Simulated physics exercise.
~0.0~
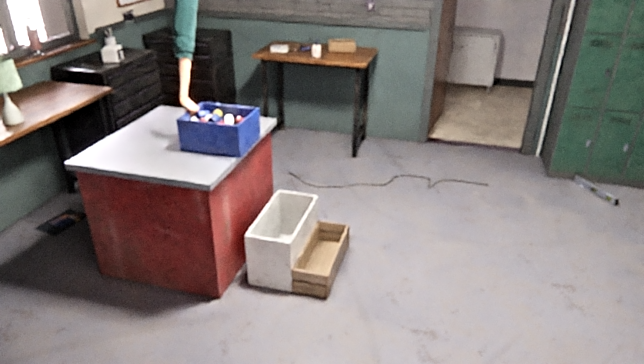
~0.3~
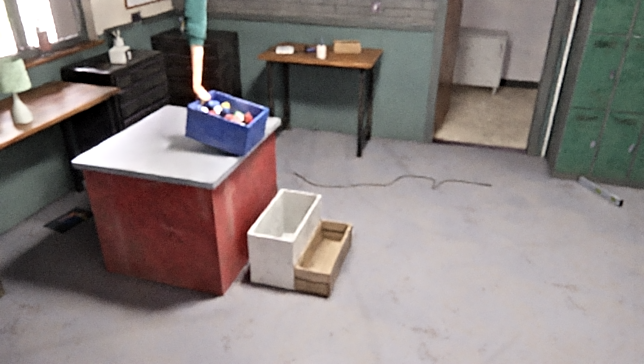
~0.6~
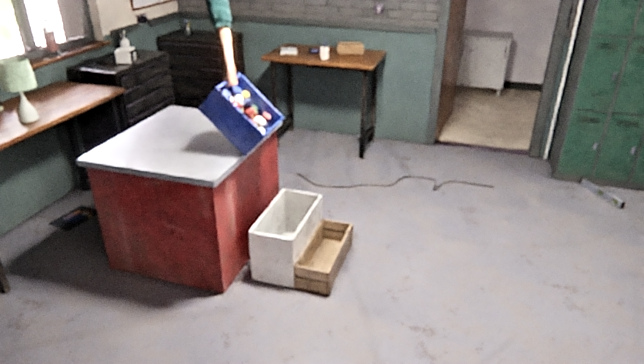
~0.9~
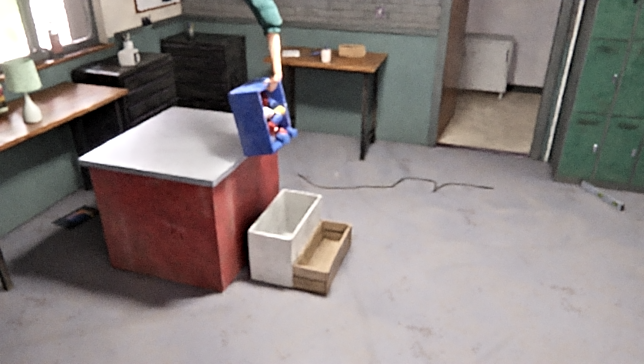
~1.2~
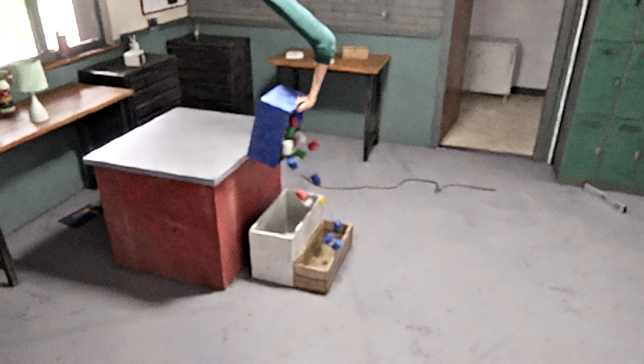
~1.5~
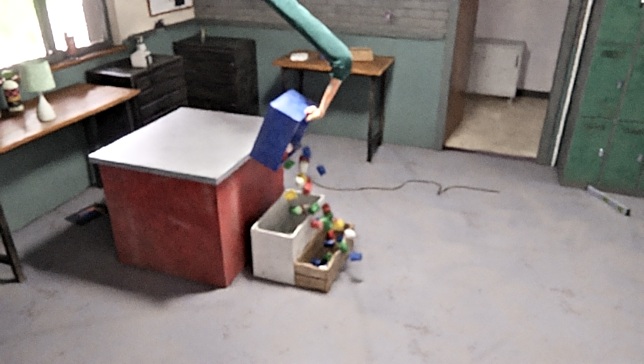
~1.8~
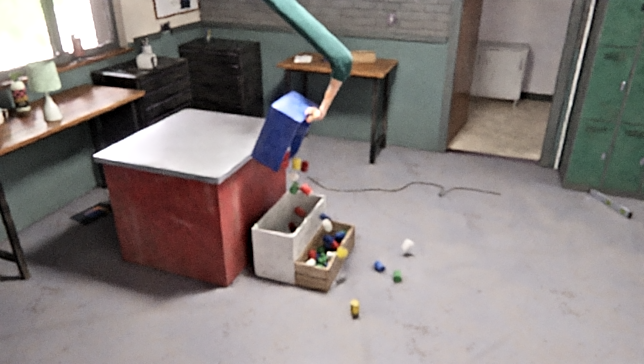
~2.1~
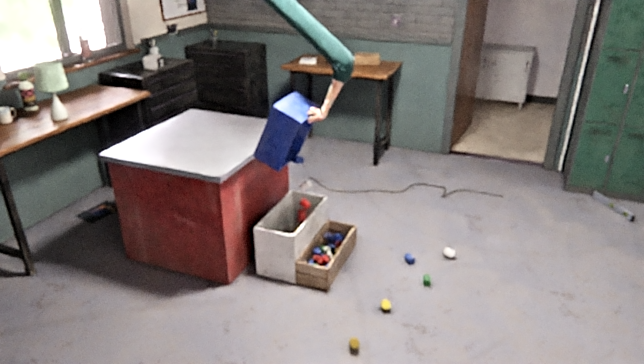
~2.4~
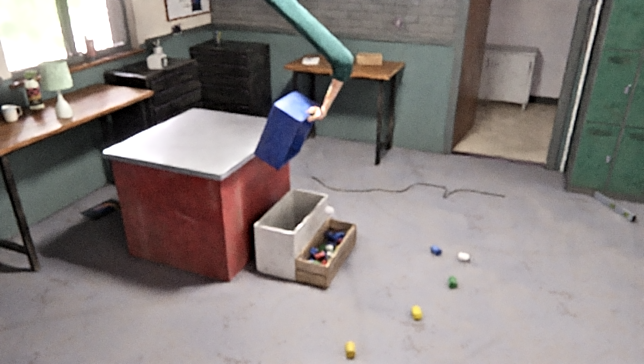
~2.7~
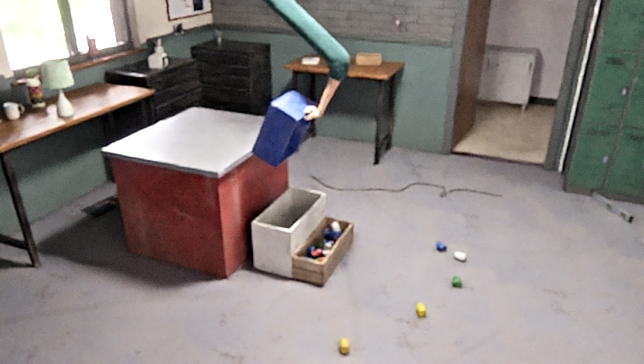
In the video, a green-sleeved arm tips a blue tote of small colorful jars over the edge of a red bench, spilling them into a white tub and a wooden tub below, while five roll onto the floor to the right and the tote stays tilted.
